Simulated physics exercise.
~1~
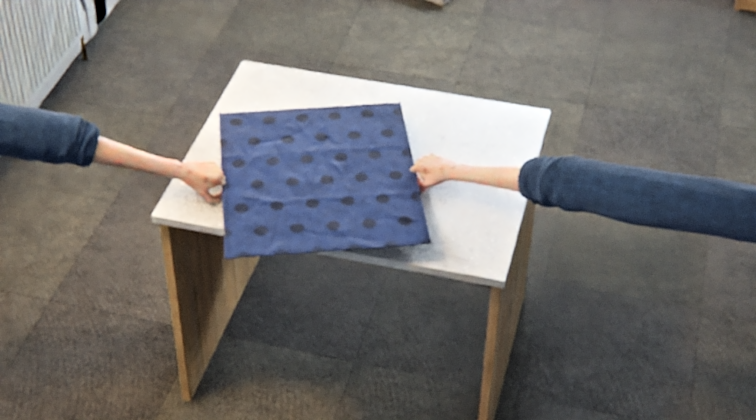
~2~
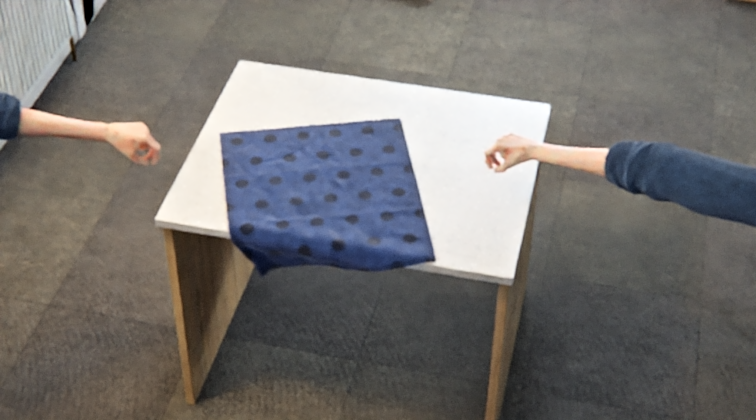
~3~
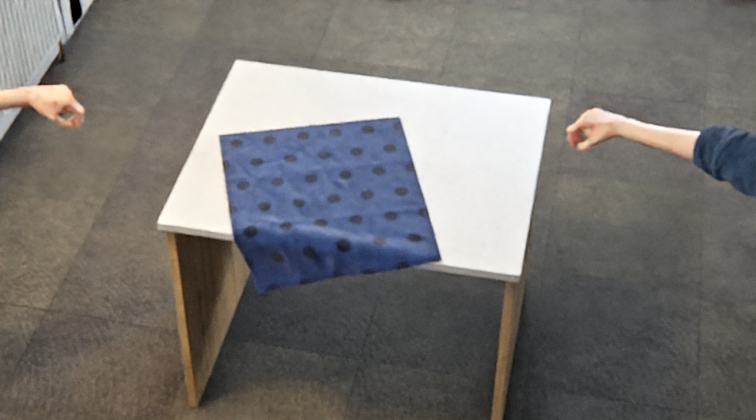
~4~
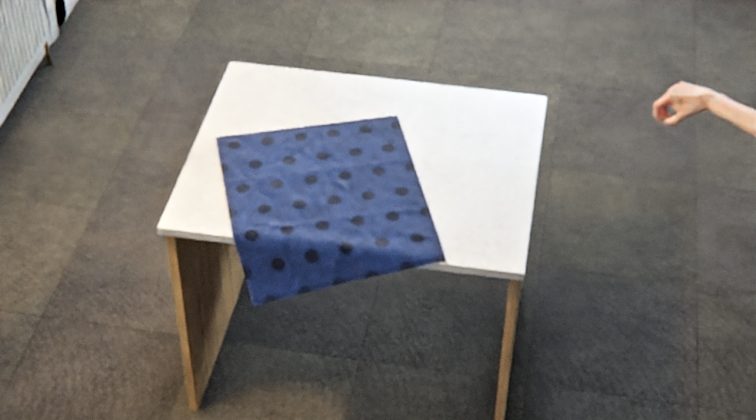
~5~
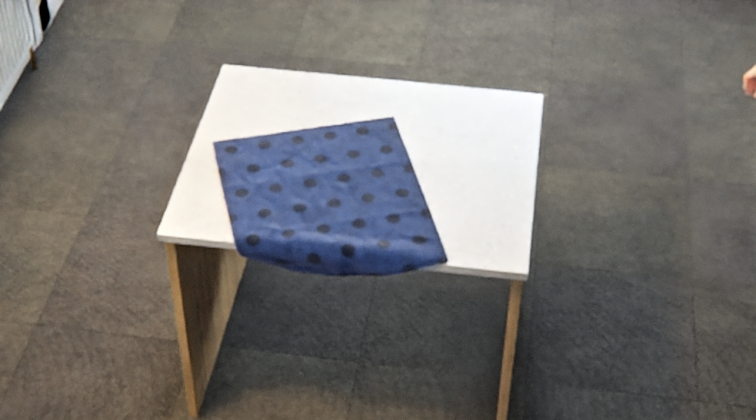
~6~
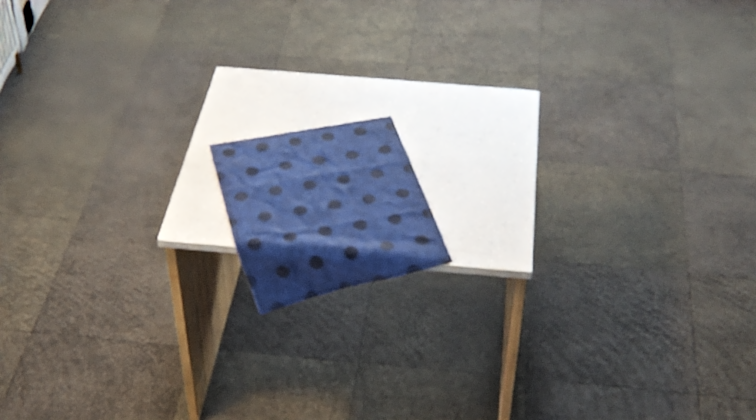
The clip shows two hands holding a blue cloth with dark spots level over a white desk, then letting go and withdrawing to either side. The cloth settles with its near edge hanging over the front, swaying slightly, and stays on the desk.
